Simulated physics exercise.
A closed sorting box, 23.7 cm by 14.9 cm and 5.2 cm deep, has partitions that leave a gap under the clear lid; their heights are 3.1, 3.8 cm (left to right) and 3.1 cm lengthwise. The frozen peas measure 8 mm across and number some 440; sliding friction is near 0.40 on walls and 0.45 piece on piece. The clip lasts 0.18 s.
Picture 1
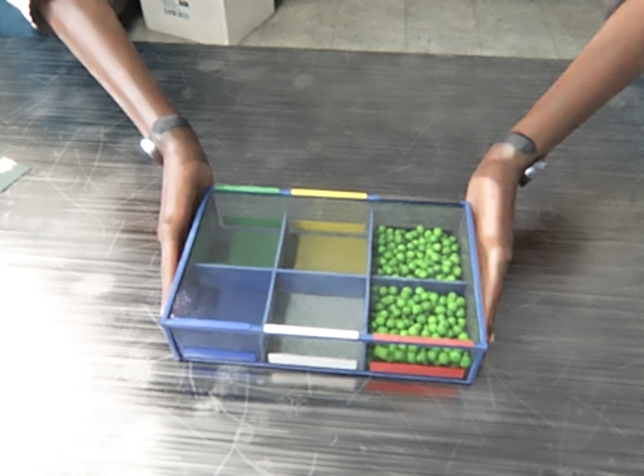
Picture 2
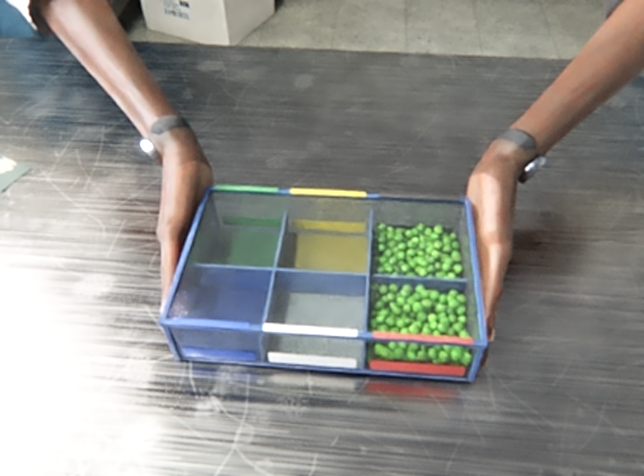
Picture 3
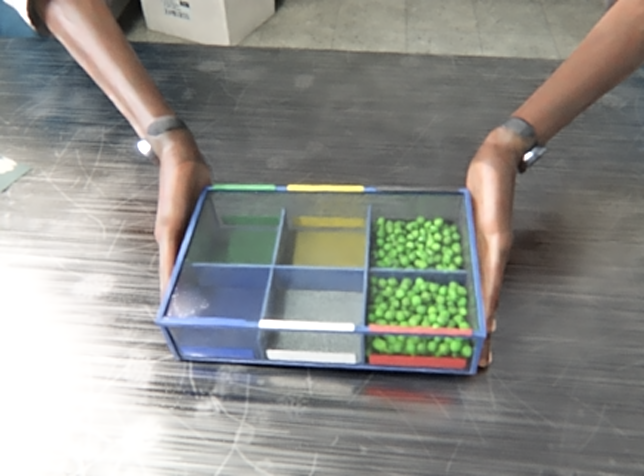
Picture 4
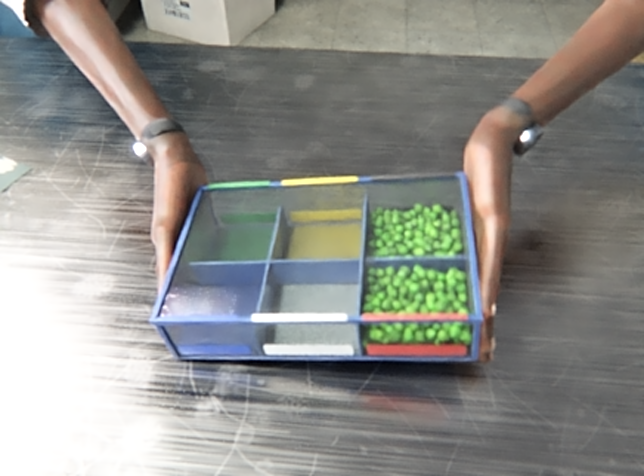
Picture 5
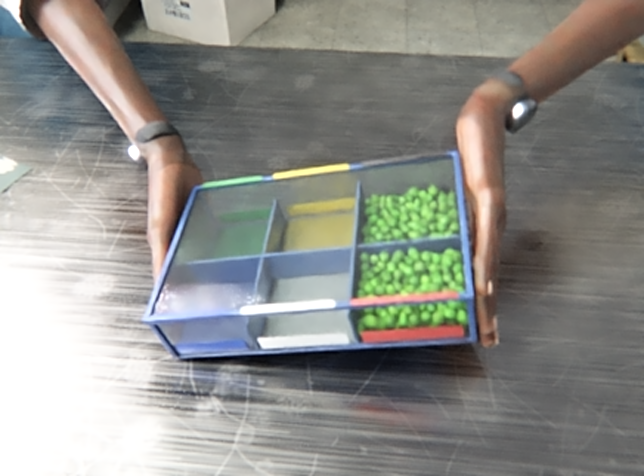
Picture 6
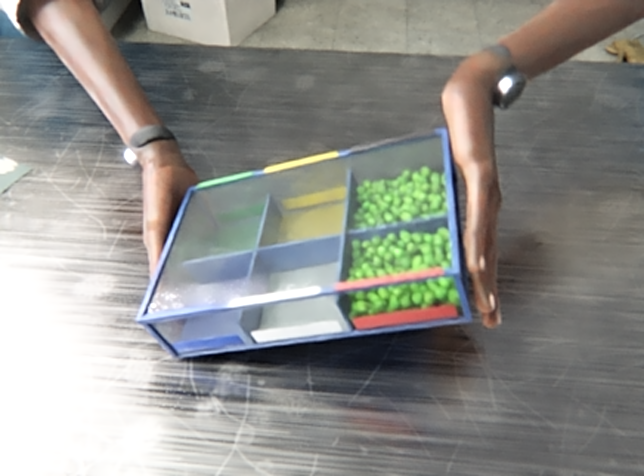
The footage shows two hands holding a clear-lidded, blue-edged compartment box on a dark streaked table, with green peas in its two right-hand sections, then gradually raising its right side so the box slants down toward the left.
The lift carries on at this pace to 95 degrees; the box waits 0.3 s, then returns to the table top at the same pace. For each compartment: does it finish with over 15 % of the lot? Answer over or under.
Red compartment: Over; blue compartment: Under; green compartment: Under; yellow compartment: Under; white compartment: Under; black compartment: Over.
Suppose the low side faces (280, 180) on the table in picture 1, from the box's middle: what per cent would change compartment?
Some 40 per cent.
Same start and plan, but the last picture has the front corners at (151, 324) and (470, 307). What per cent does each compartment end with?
Red 45, blue 10, green 0, yellow 0, white 0, black 35.
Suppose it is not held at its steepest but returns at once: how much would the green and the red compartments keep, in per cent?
In that case green 5, red 45.
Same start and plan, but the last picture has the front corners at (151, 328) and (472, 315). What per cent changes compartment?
In that case some 15 per cent.
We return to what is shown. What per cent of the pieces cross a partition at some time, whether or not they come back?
Roughly 10 per cent.
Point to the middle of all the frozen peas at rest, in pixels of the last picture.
Near (394, 298).
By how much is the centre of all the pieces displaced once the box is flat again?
Some 2.5 cm.
Then, 0.68 s after the last picture, tilt 95 degrees; red 50 %, blue 5 %, green 5 %, black 45 %.
Then, 1.13 s after the last picture, tilt 53 degrees; red 50 %, green 5 %, black 45 %.
Then, 1.66 s after the last picture, tilt 0 degrees; red 45 %, green 5 %, black 40 %.
In the end, red 45 %, blue 5 %, green 5 %, yellow 0 %, white 0 %, black 40 %.
